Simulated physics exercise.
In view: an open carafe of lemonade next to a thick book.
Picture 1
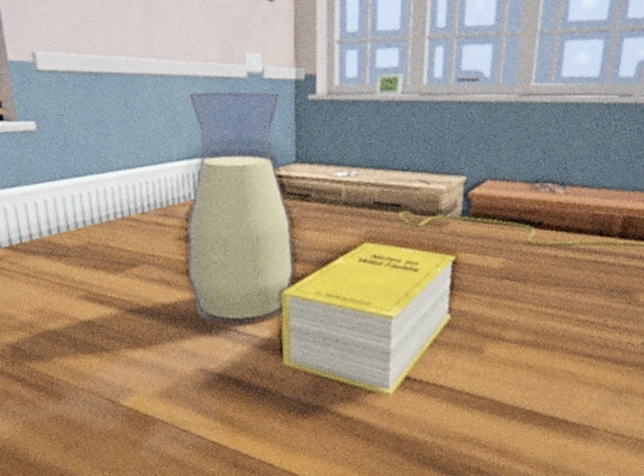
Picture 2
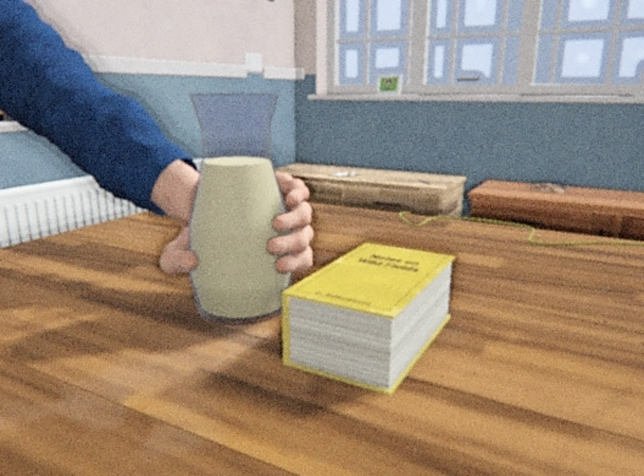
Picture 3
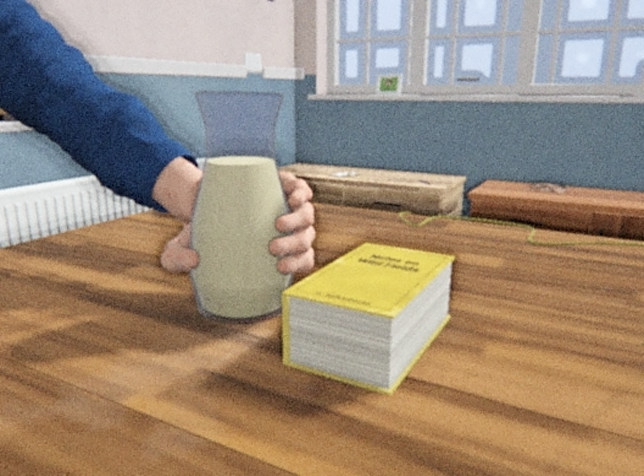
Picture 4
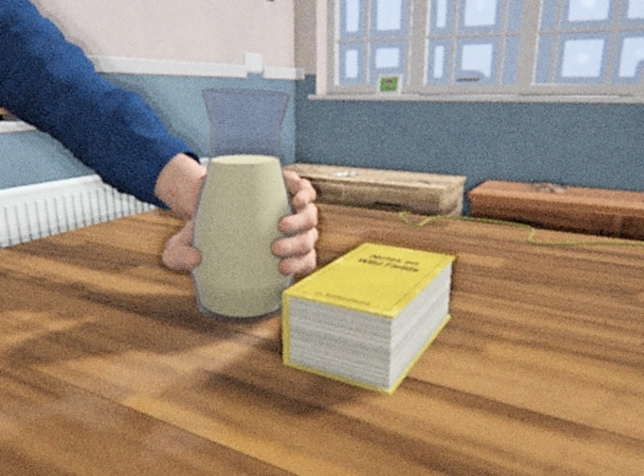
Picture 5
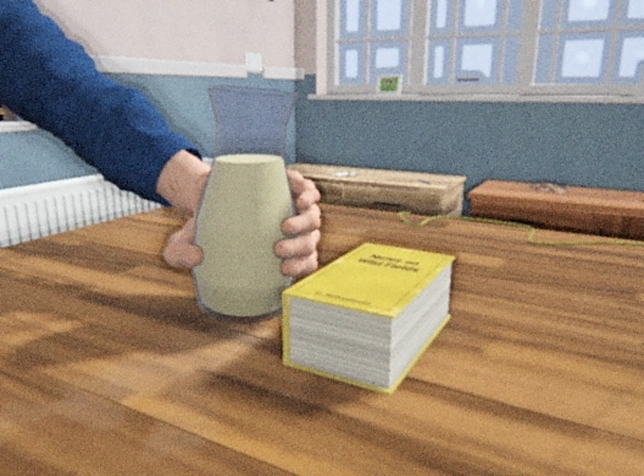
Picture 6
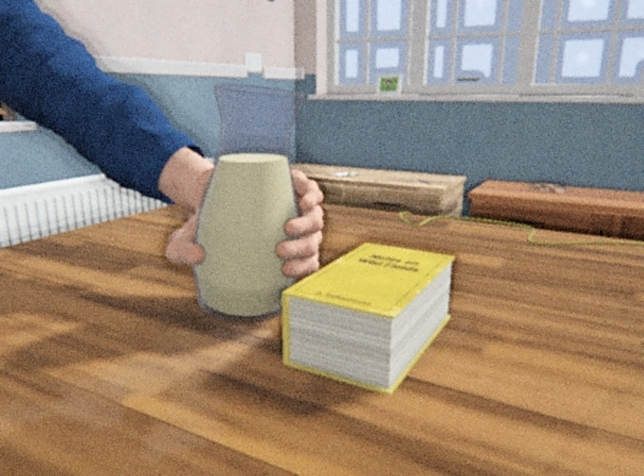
A blue-sleeved arm reaches in, grips the carafe and tilts it slightly rightward beside a yellow book.
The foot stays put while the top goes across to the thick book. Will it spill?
As it turns out, it holds.
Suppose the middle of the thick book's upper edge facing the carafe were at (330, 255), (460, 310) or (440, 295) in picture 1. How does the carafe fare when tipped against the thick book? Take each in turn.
One after the other: Keeps it in, spills, slops over.
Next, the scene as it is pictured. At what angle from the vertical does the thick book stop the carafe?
Near 40 degrees.
A moment on, the carafe leans by about 20°; all is still inside.
Further on, the carafe leans by about 35°; all is still inside.
When it is over, the carafe leans by about 40°, against the thick book; all is still inside.
